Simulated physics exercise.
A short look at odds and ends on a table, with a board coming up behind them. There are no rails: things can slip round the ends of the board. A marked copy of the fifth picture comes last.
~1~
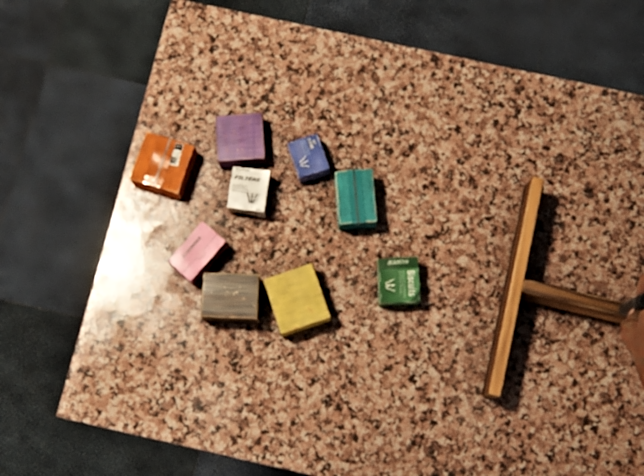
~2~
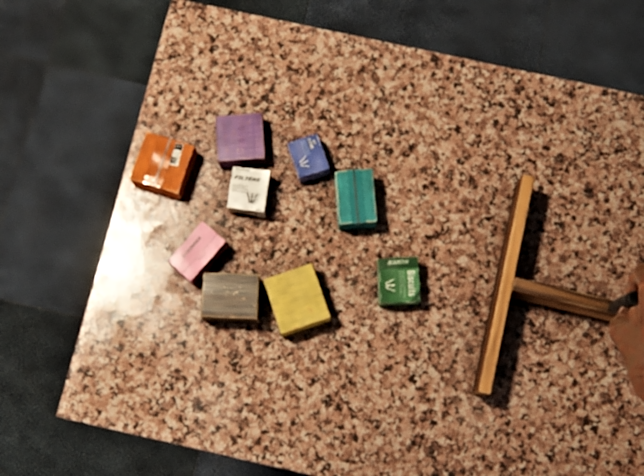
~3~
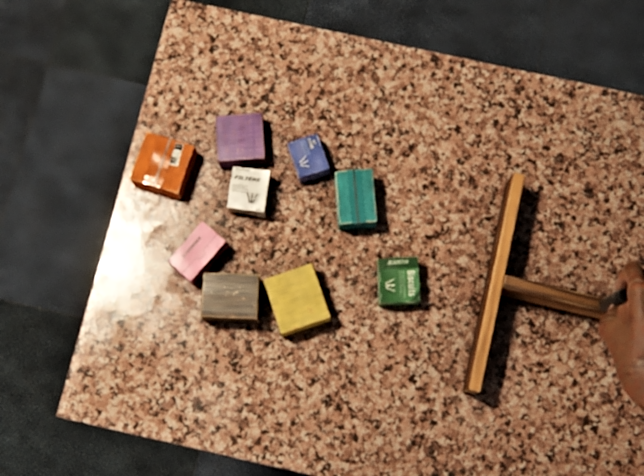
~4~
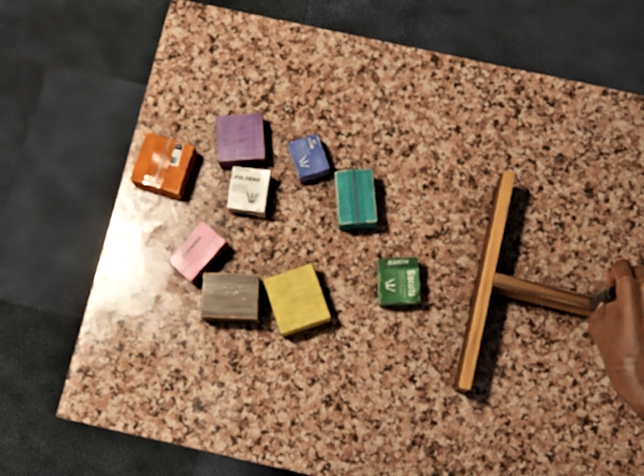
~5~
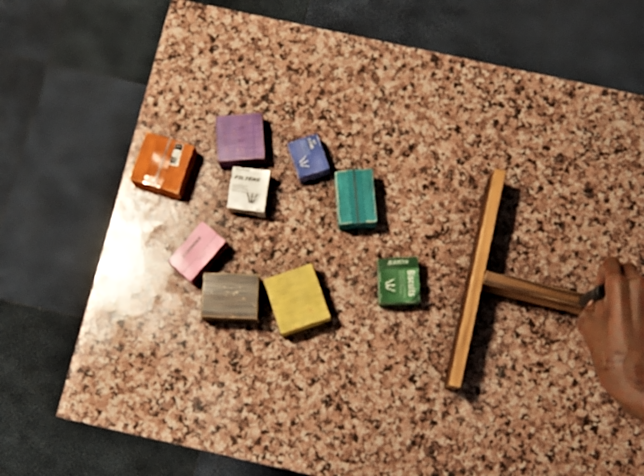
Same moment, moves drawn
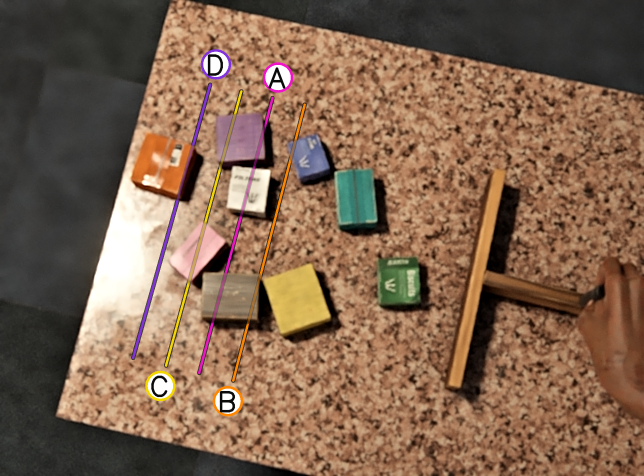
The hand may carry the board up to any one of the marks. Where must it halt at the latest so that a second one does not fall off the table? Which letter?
The farthest such stop is C.
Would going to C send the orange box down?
Yes.
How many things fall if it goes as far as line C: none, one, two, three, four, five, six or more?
By then, one.
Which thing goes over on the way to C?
The orange box.
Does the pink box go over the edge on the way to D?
Yes.
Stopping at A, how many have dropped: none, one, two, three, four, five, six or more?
The count is none.
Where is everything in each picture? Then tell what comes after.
Yellow block (298, 300); green packet (398, 282); orange box (164, 166), in the first frame.
Board (508, 282); black block (231, 298), in the second frame.
Board (497, 279); purple block (241, 140), in the third frame.
Board (488, 277); turquoise box (356, 200), in the fourth frame.
Board (478, 275); yellow block (298, 300); green packet (398, 282); orange box (164, 166), in the fifth frame.
On the marked copy, A at (237, 231); B at (270, 239); C at (205, 224); D at (173, 217).
Following C. Soon after the start, board (380, 254); green packet (348, 269); orange box (164, 166).
Later, board (280, 232); orange box (152, 166); purple block (207, 131).
In the end, board (205, 216); orange box over the edge; purple block (150, 94); one fallen.
As for the rest, A is within the limit but short; B is within the limit but short; D drops three.
